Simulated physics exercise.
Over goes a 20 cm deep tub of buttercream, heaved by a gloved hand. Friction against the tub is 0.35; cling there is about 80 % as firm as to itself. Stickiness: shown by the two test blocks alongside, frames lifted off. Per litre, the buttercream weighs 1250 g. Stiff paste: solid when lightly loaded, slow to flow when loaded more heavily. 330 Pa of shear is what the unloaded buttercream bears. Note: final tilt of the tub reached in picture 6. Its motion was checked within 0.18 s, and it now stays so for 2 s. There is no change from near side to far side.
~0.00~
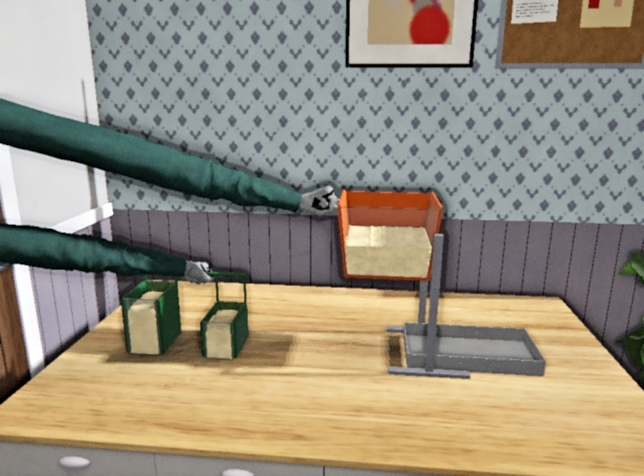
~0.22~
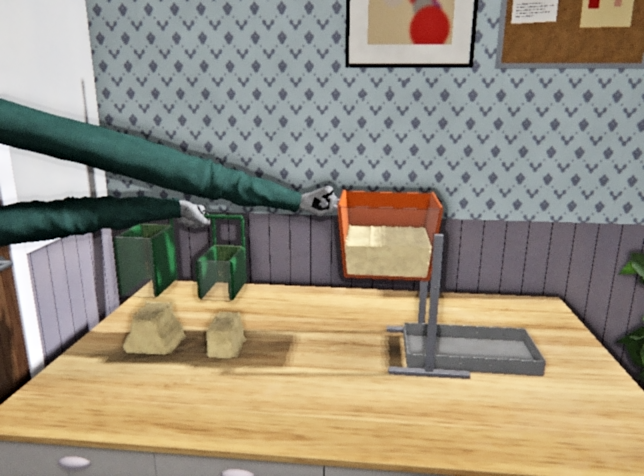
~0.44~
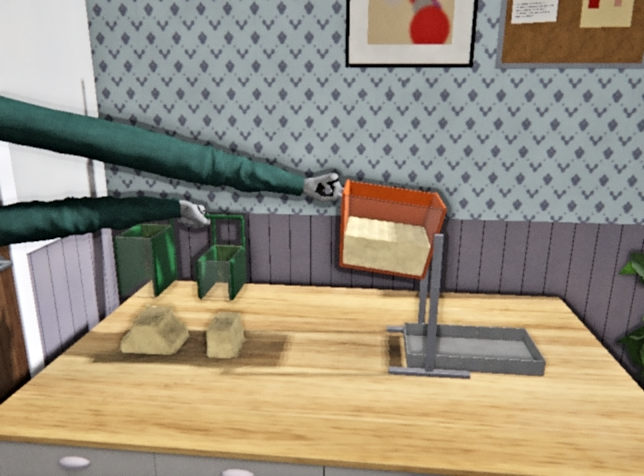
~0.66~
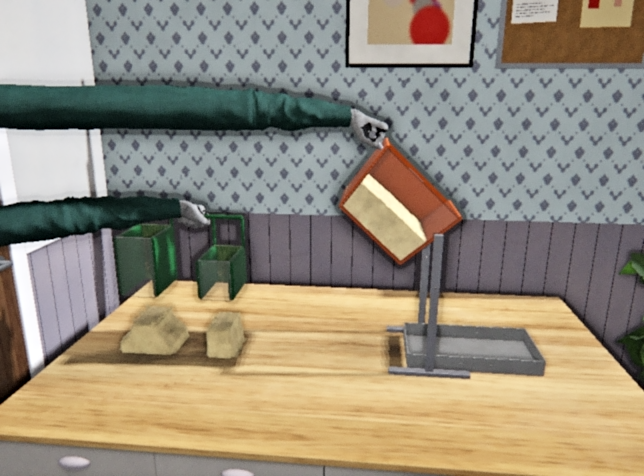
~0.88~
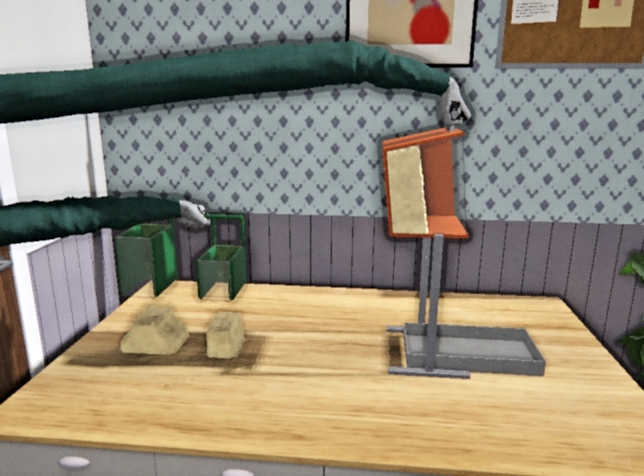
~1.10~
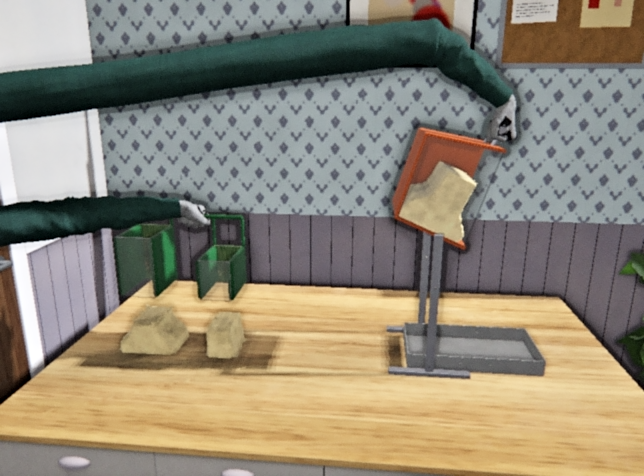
Wooden tabletop with green-sleeved arms lifting boxes off two sagging pale blocks, then tipping an orange tub rightward, its buttercream slumping.
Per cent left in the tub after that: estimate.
Roughly 0 percent.
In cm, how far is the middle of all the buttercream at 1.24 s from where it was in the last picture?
I'd estimate roughly 12 centimetres.
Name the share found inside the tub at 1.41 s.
Around 18 per cent.
After 1.24 s, the tub is at 107 degrees and holds 46 %.
After 1.41 s, the tub is at 107 degrees and holds 19 %.
After 1.58 s, the tub is at 107 degrees and holds 0 %.
After 1.75 s, the tub is at 107 degrees and holds 0 %.
After 3.10 s, the tub is at 107 degrees and holds 0 %.
